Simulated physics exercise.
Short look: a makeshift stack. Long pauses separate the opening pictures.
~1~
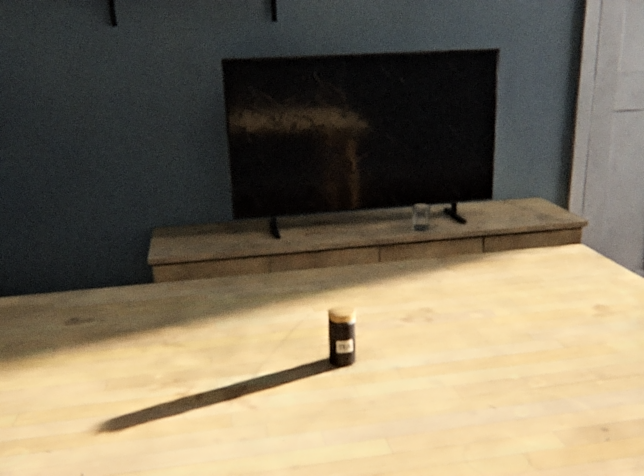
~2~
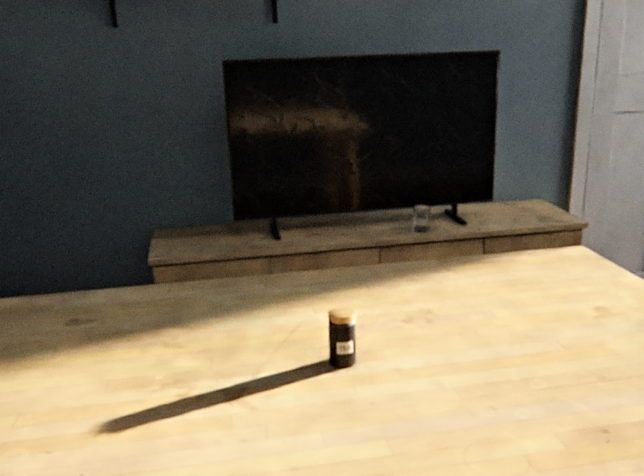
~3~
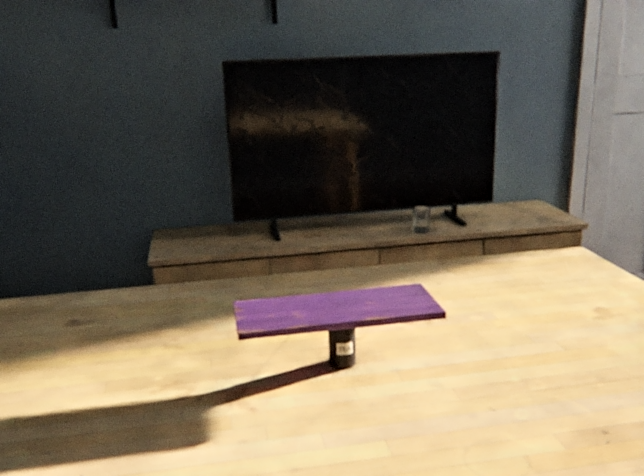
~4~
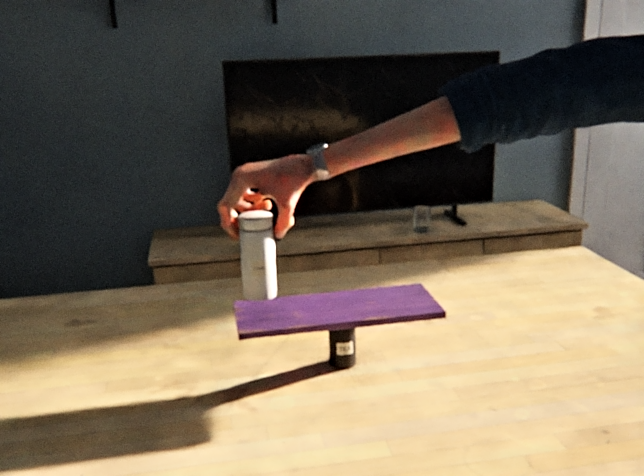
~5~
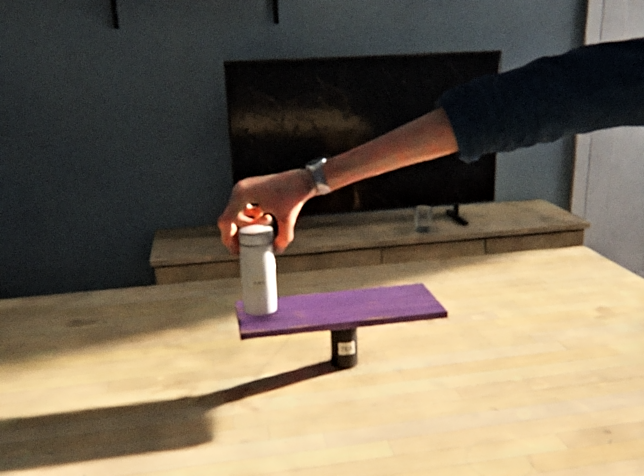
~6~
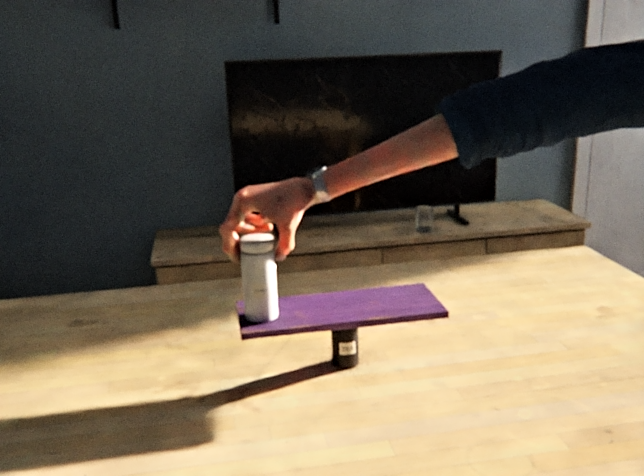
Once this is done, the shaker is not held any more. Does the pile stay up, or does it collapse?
It collapses.
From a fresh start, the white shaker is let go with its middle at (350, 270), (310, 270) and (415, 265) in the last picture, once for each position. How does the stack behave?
Stands firm, topples, topples.
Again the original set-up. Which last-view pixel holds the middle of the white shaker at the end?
End spot: Near (191, 352).
Then, 0.30 s on from there, white shaker now fallen; purple board turned 31° from how it was put.
Then, 0.40 s on from there, purple board turned 38° from how it was put.
Then, 0.80 s on from there, purple board turned 20° from how it was put.
In the end, fallen, white shaker; left askew, purple board; black shaker unmoved. At the end, from the last picture's camera, white shaker near (191, 352). The stack gives way.
